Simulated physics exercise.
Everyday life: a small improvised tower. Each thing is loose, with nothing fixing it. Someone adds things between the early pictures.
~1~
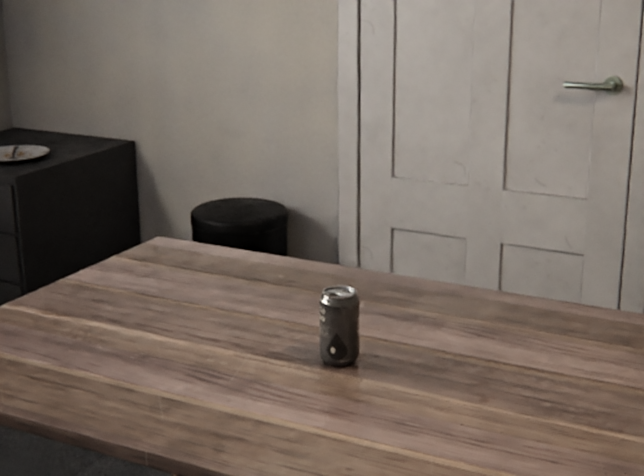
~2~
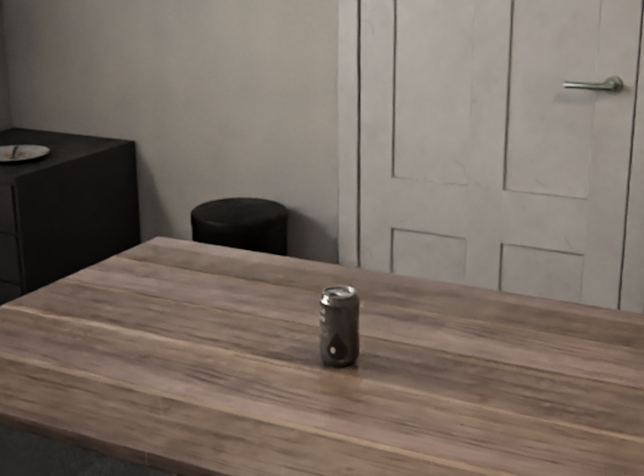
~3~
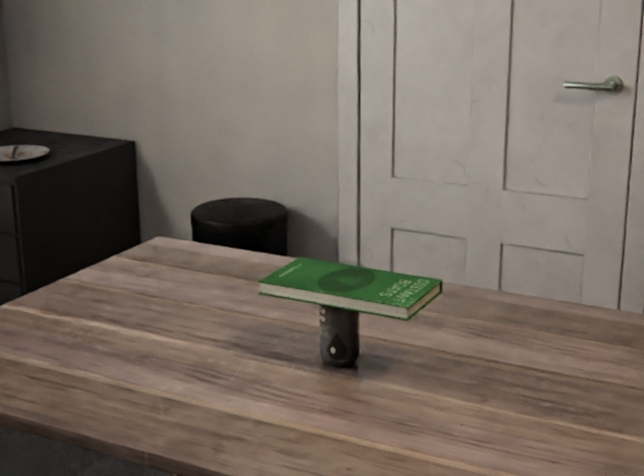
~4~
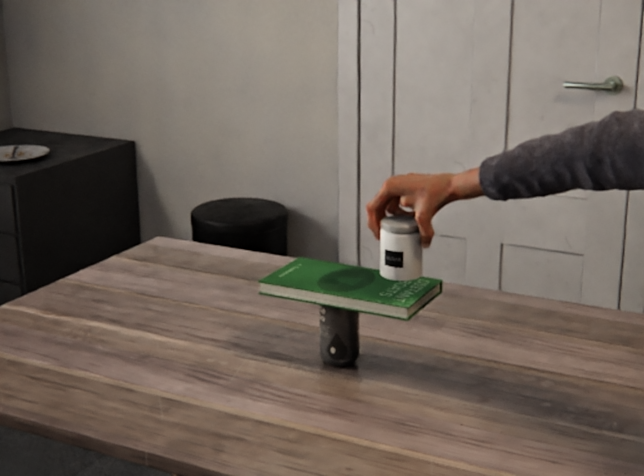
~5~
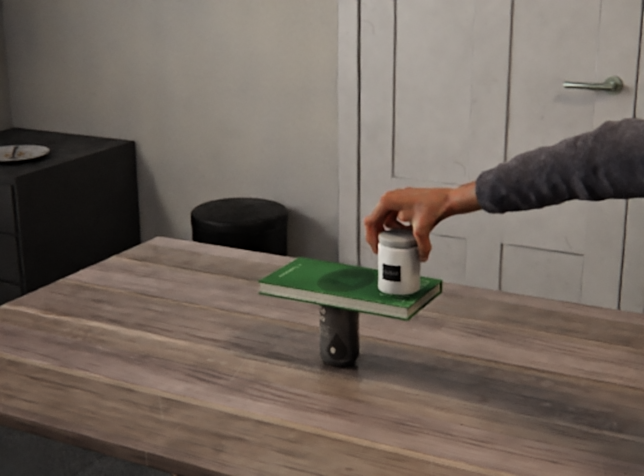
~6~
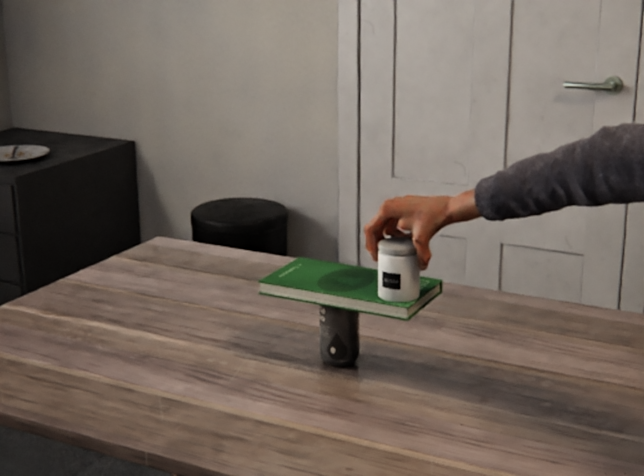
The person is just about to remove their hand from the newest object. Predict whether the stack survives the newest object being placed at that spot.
Prediction: The stack collapses.
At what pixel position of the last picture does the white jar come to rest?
The object winds up at approximately (428, 373).
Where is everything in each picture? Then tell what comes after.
In the first frame, the last thing is not in view yet.
In the second frame, the last thing is not in view yet.
In the third frame, the last thing is not in view yet; green book (350, 287).
The fourth frame shows on its way; white jar (402, 247); green book (350, 287).
The fifth frame shows on its way; white jar (399, 261); green book (350, 287).
The sixth frame shows set down, still held; white jar (399, 269); green book (350, 287).
Then, 0.40 s after the last picture, white jar now fallen; green book tipped 69° from how it was.
Then, 0.60 s after the last picture, green book on its side.
Then, 1.10 s after the last picture, green book now fallen.
At rest, fallen, green book and white jar; grey can in place. Seen from the same camera at the end, white jar near (428, 373). The stack comes apart.
